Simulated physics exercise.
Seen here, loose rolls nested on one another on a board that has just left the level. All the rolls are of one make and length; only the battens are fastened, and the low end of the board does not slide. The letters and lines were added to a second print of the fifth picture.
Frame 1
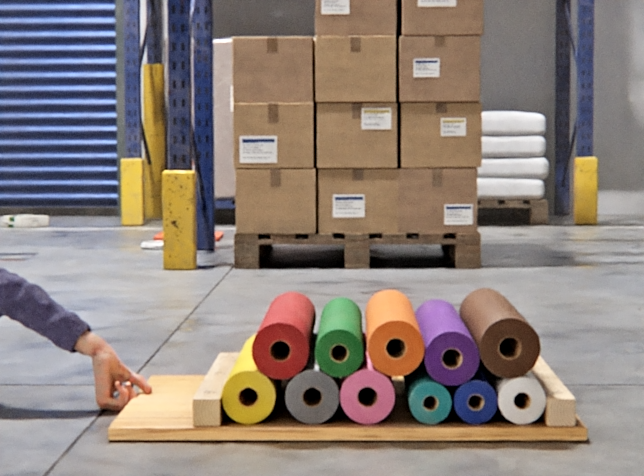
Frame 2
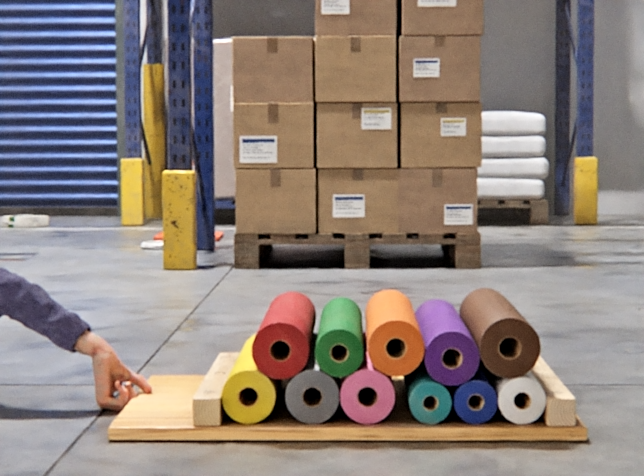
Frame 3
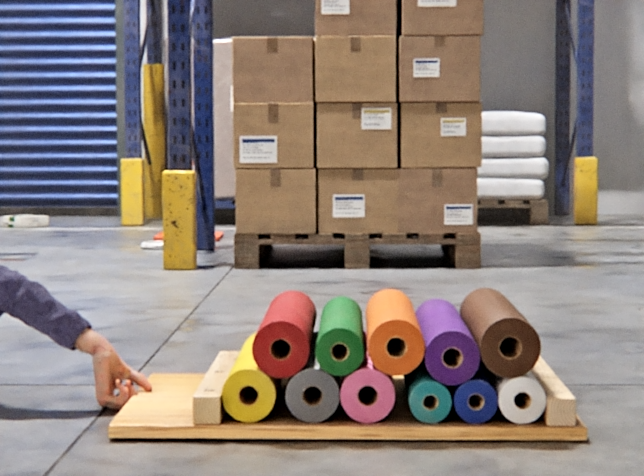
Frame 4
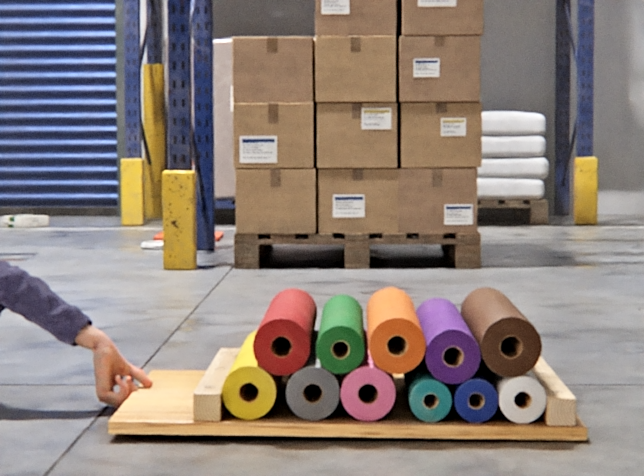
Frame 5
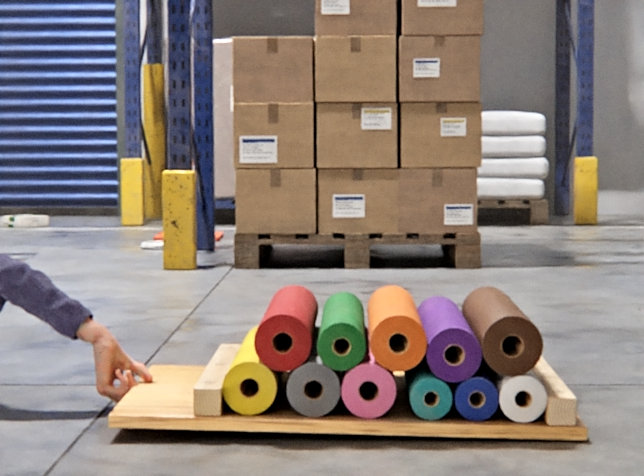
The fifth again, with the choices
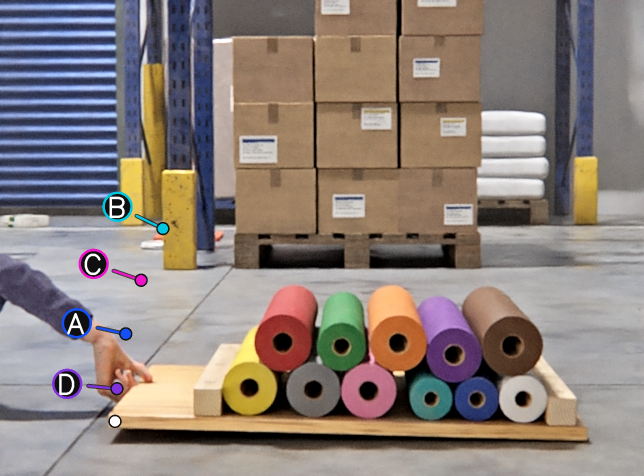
Hand slightly raising the left end of a wooden board carrying stacked colourful rolls between battens on a warehouse floor.
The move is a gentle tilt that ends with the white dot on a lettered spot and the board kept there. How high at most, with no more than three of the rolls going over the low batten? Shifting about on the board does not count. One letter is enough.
No higher than B.
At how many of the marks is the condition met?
Four of the four.
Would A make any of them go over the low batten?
Yes, at A.
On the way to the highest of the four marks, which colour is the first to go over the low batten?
It is the brown one.
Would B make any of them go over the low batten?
At B: Yes.
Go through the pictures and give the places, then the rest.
Turquoise roll (430, 403); blue roll (476, 402); white roll (522, 401), in the first frame.
White roll (522, 401); brown roll (510, 348), in the second frame.
Board (348, 391); yellow roll (248, 395); grey roll (313, 396); pink roll (368, 396), in the third frame.
Board (348, 389); yellow roll (249, 392); grey roll (313, 393), in the fourth frame.
Board (348, 386); yellow roll (249, 388); grey roll (313, 390), in the fifth frame.
On the marked copy, A at (126, 334); B at (163, 229); C at (141, 280); D at (117, 389); the white dot at (115, 421).
Following B. Soon after the start, board at 16°.
Later, board at 26°.
In the end, board at 26°, three over the low batten (brown, purple, orange).
As for the rest, A three over the low batten (brown, purple, orange); C three over the low batten (brown, purple, orange); D none over the low batten.
